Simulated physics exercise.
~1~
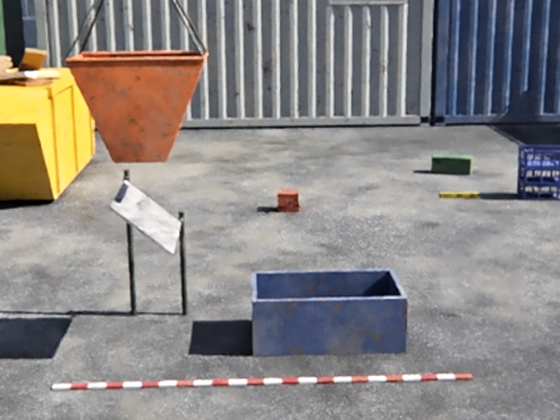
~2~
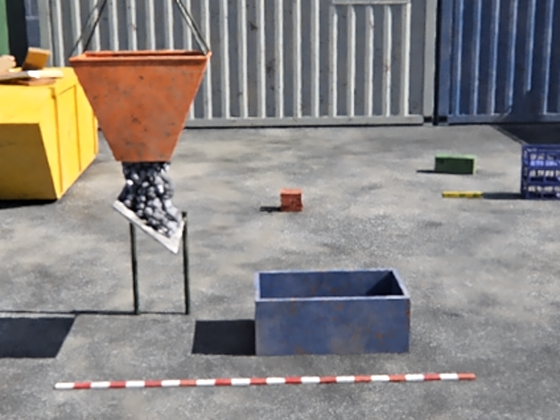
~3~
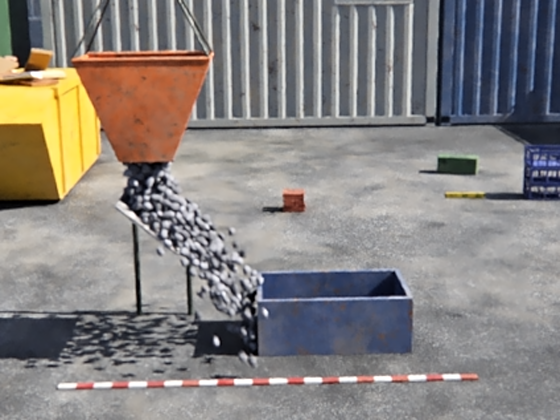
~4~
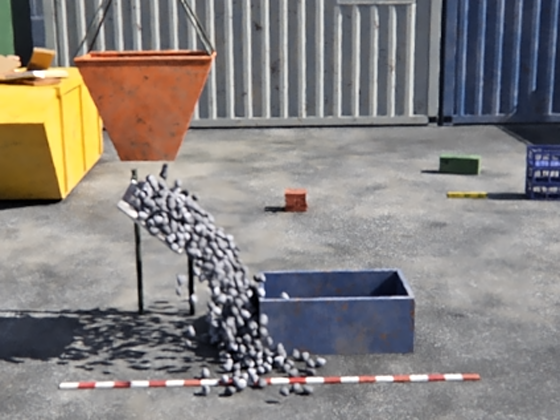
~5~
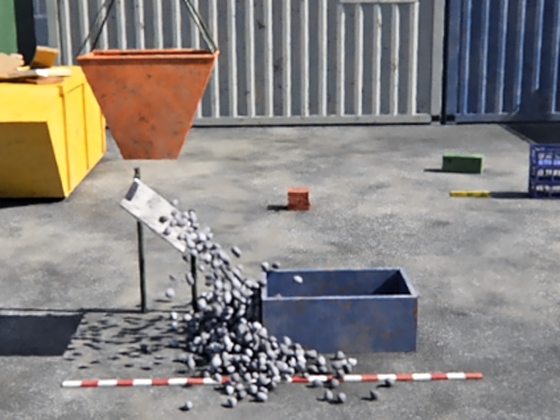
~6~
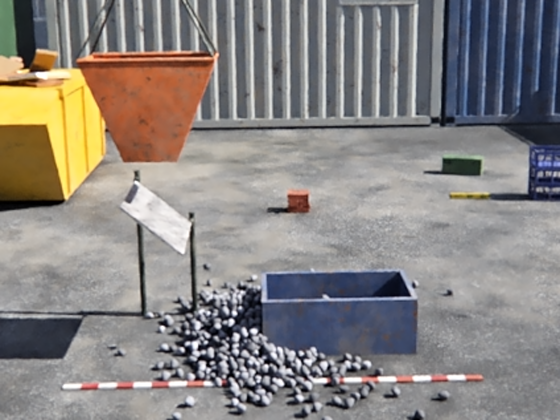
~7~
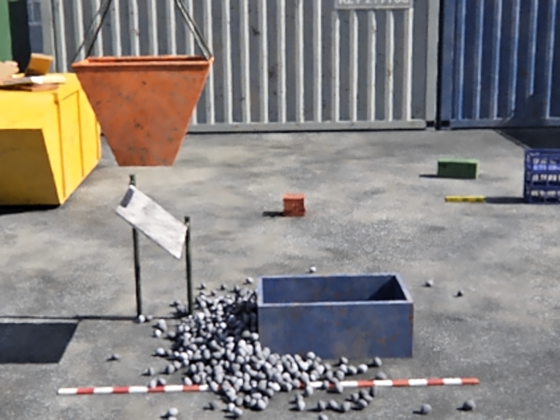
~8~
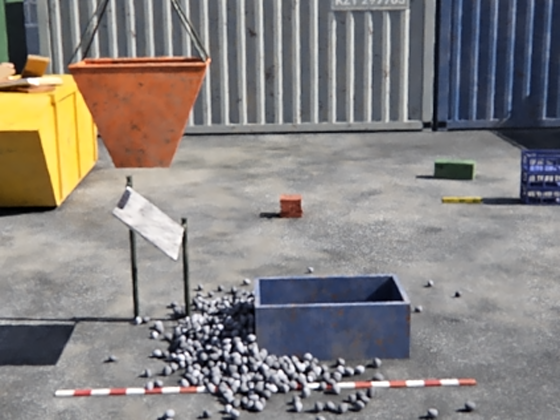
At first, an orange hopper hangs above a tilted steel plate on thin posts, with an open blue bin standing to the lower right on grey paving. Grey rounded stones pour from the hopper onto the plate and slide down to the right. They drop short of the bin, striking the ground by its left side and spilling forward toward the red and white striped staff. The hopper empties, and the last stones leave the plate. Finally, most lie heaped left of the bin, with others scattered in front and a few beyond it, while hardly any land inside.
